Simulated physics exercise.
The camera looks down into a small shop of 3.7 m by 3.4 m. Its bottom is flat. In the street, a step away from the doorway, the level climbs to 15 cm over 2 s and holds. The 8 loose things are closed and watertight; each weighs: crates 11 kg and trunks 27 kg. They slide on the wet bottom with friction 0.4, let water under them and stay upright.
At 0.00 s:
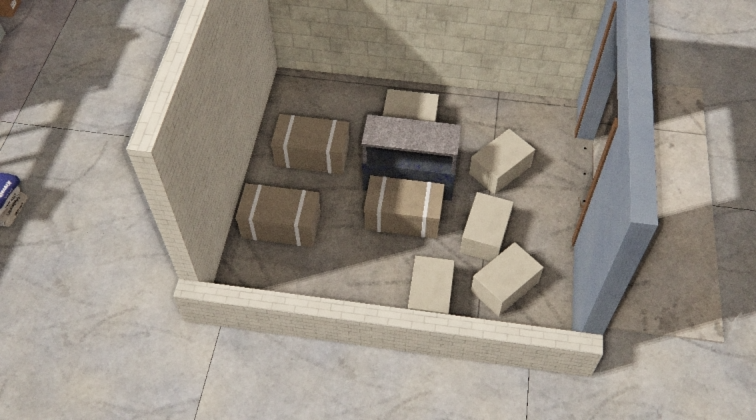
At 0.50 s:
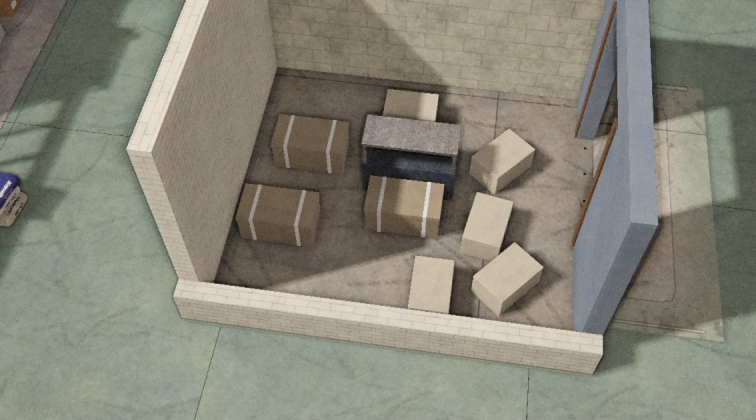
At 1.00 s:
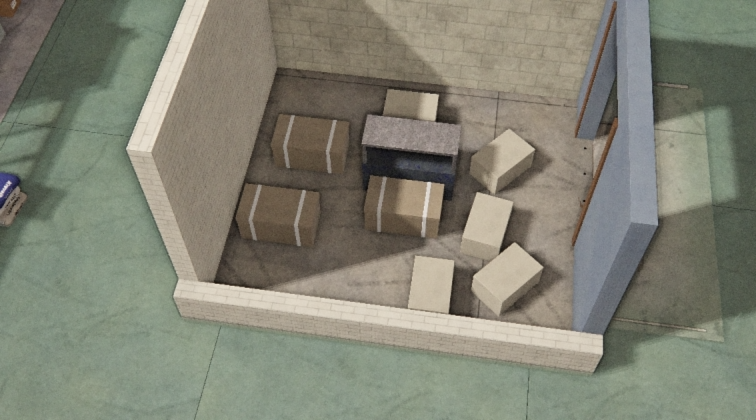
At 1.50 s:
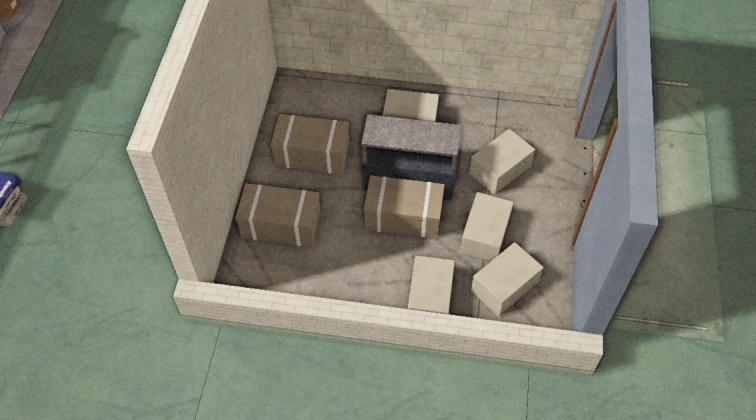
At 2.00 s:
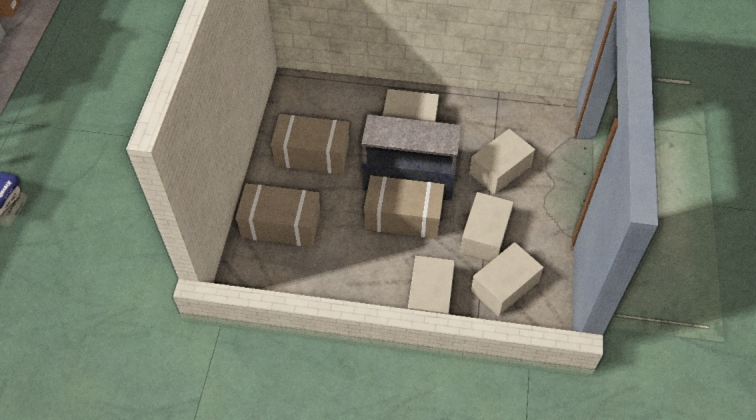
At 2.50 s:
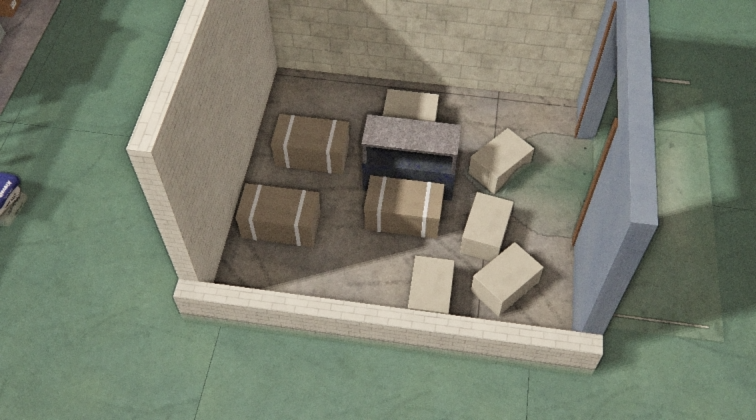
In this clip, seen from above, greenish water covers the ground around a small walled shop holding crates and trunks, then begins spreading across the floor inside from the doorway on the right, while the objects inside stay still.
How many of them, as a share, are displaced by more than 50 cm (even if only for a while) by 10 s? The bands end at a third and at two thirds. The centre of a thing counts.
It is at least two thirds.
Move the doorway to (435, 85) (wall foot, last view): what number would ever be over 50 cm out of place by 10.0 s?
Then 5.
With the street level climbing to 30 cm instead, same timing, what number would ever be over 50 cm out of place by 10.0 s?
In that case 8 of them.
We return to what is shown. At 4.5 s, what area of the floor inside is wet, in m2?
About 6.5 m2.
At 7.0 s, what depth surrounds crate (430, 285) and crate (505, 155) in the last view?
About 4 and 8 cm.
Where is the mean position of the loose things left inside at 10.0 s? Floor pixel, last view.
Around (369, 226).
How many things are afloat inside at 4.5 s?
At that moment 1.
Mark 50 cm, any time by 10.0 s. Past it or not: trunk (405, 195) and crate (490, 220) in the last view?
In that order: Under, over.
After 3.5 s 1 of 8 are over 50 cm from their spots; 0 afloat.
After 4.5 s 1 of 8 are over 50 cm from their spots; 1 afloat.
After 7.0 s 3 of 8 are over 50 cm from their spots; 4 afloat.
After 10.0 s 5 of 8 are over 50 cm from their spots, and 6 have been at some point; 8 afloat.
